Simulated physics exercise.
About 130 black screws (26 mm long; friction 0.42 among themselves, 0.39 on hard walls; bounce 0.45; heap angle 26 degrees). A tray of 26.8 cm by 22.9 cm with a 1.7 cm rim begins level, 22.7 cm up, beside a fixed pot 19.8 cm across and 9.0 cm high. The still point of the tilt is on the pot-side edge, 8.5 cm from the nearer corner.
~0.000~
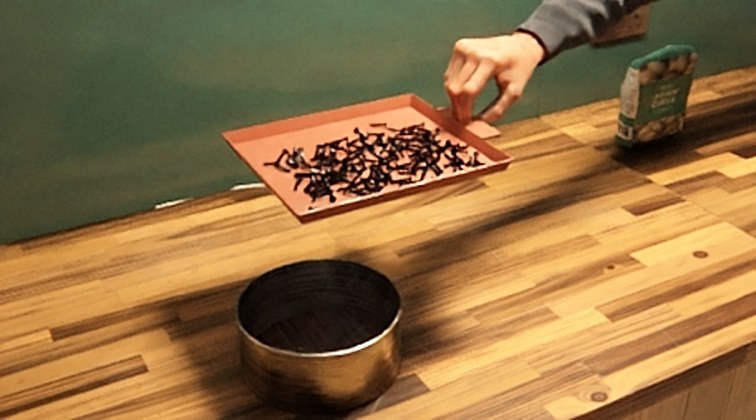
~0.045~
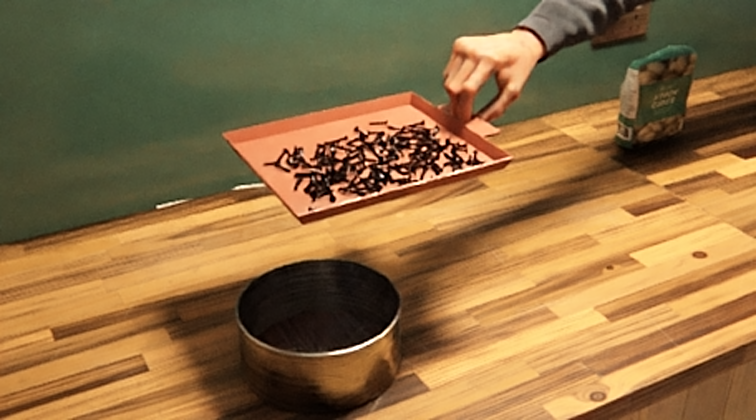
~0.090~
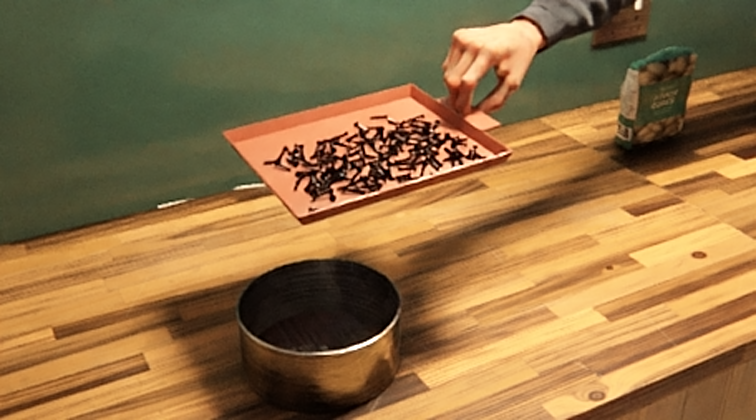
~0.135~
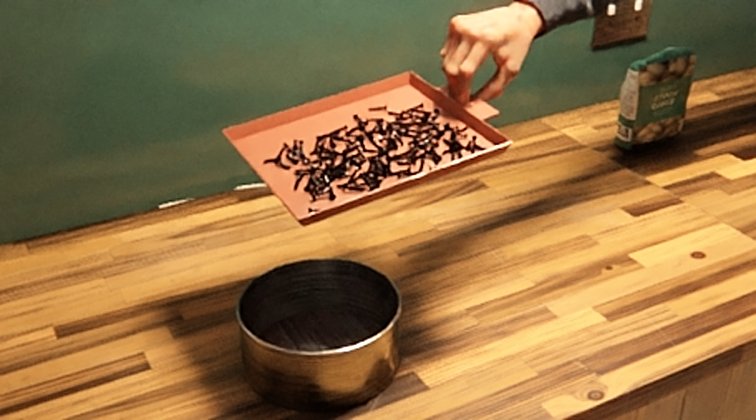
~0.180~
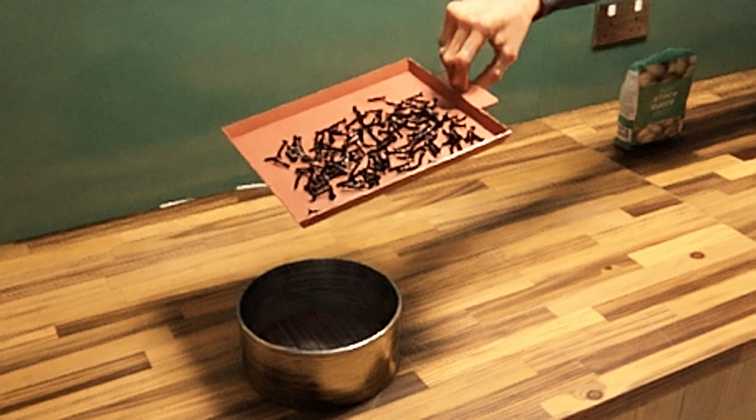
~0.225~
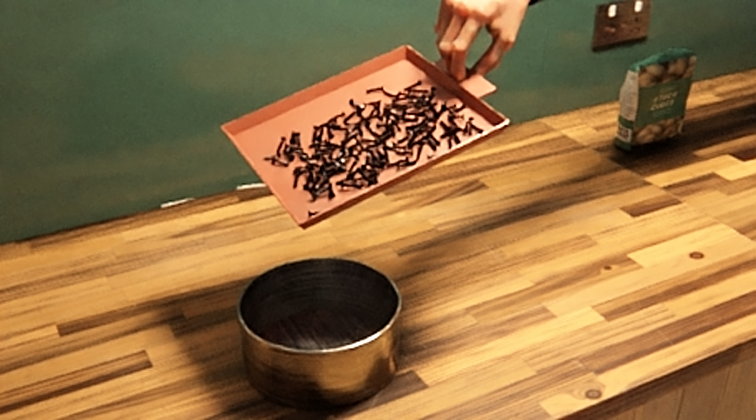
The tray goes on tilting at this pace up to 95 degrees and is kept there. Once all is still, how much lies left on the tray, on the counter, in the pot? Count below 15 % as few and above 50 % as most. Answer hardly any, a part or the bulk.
Left on the tray: Hardly any; on the counter: A part; in the pot: The bulk.
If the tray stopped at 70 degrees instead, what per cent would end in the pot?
Then about 55 per cent.
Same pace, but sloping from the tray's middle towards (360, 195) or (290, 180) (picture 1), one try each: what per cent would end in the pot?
About 90 and 35 per cent.
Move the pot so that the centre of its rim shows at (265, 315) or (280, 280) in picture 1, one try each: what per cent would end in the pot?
About 95 and 30 per cent.
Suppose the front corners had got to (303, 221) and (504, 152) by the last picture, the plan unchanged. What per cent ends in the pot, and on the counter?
Pot 90, counter 10.
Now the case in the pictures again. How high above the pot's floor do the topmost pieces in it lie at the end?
Some 2.0 cm.
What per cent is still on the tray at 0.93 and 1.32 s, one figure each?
About 15, 0.
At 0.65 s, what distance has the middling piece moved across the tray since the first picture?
Roughly 12 cm.
After 0.65 s, tilt 53 degrees; the tray holds 100 %, the pot 0 %.
After 0.93 s, tilt 79 degrees; the tray holds 15 %, the pot 30 %.
Then, at 1.32 s, tilt 95 degrees; the tray holds 0 %, the pot 65 %.
At rest (2.3 s), tray 0 %, counter 35 %, pot 65 %.
